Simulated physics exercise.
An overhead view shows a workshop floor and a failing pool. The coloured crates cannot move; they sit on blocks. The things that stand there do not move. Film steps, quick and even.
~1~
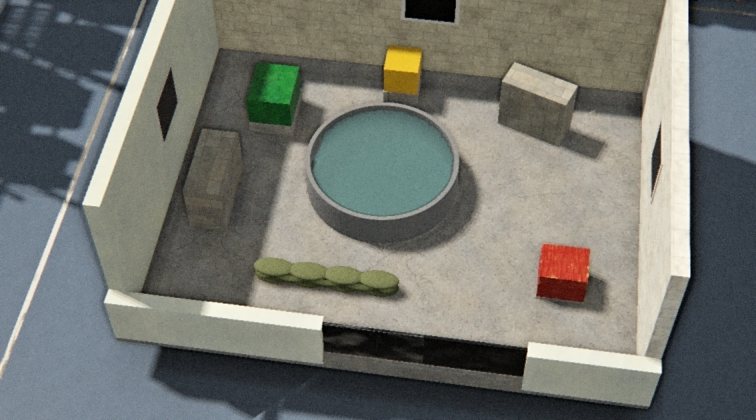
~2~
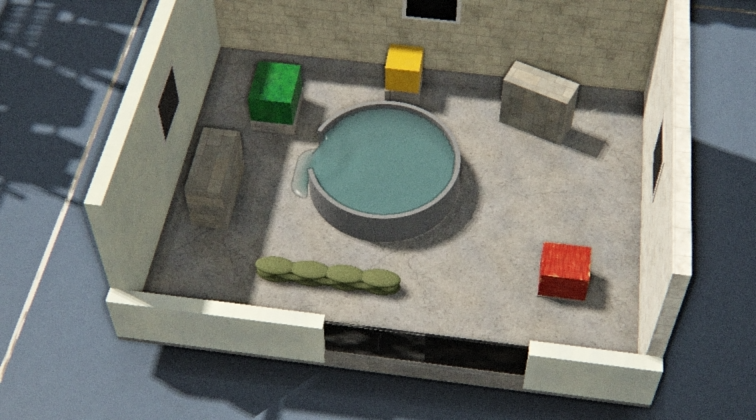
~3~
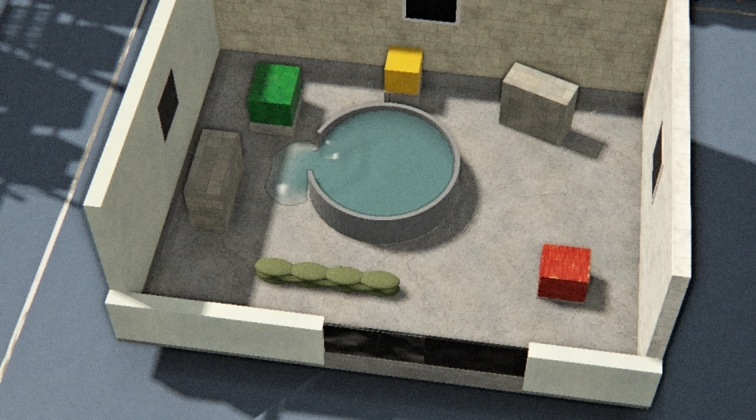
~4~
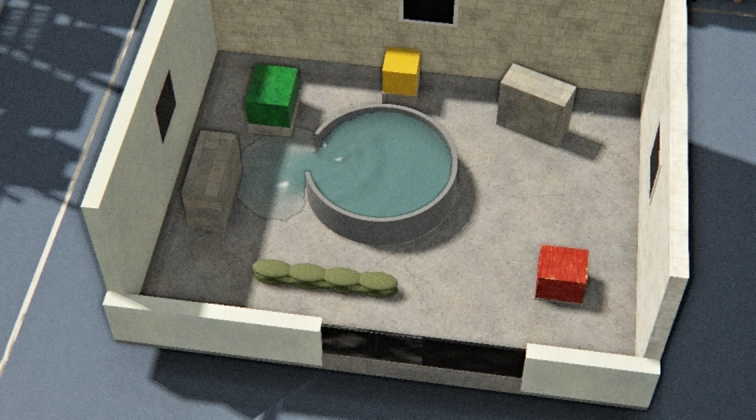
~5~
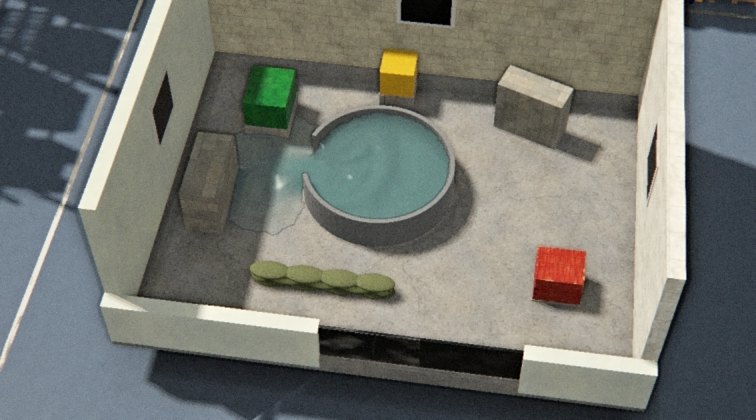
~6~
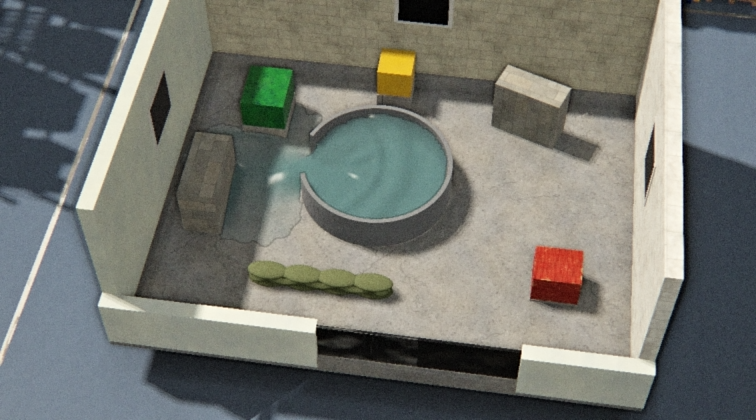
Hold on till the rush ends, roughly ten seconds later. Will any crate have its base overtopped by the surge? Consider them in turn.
The red crate will not stay dry, the yellow crate will come through untouched, the green crate will come through untouched.
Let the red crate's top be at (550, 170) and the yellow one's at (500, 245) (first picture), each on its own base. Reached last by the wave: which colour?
Crate marked red.
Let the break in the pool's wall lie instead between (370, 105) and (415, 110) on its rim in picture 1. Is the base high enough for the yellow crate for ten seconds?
Looks like the yellow crate goes under.
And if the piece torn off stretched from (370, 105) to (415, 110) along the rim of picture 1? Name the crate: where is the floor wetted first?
The crate marked yellow comes first.
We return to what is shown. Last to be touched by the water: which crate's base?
Go for the red one.
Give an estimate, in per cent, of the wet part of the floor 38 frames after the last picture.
My estimate is roughly 65 percent.
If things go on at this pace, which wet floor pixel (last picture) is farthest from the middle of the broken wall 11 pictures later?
My pick would be pixel (139, 323).
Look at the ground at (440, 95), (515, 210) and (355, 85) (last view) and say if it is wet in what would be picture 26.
Status by point, in sequence: Unwetted; unwetted; waterlogged.
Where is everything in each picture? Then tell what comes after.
Still water in the round tank at (382, 162), in the first picture.
Water pours out at (314, 165) and has run to a hidden place, in the second picture.
Water pours out at (313, 169) and has run to (271, 188), in the third picture.
The front is at (239, 191), out from the gap at (311, 171), in the fourth picture.
The front is at a hidden place, out from the gap at (308, 172), in the fifth picture.
The front is at a hidden place, out from the gap at (306, 171), in the sixth picture.
A moment on, water covers 15 % of the floor; the red crate not reached, the yellow crate not reached, the green crate water round its plinth.
Next, water covers 25 % of the floor; the red crate not reached, the yellow crate not reached, the green crate water round its plinth.
Then, water covers 40 % of the floor; the red crate not reached, the yellow crate water round its plinth, the green crate water round its plinth.
Later, water covers 65 % of the floor; the red crate water round its plinth, the yellow crate water round its plinth, the green crate water round its plinth.
In the end, water covers 95 % of the floor; the red crate was topped, the yellow crate stayed above the water, the green crate stayed above the water.
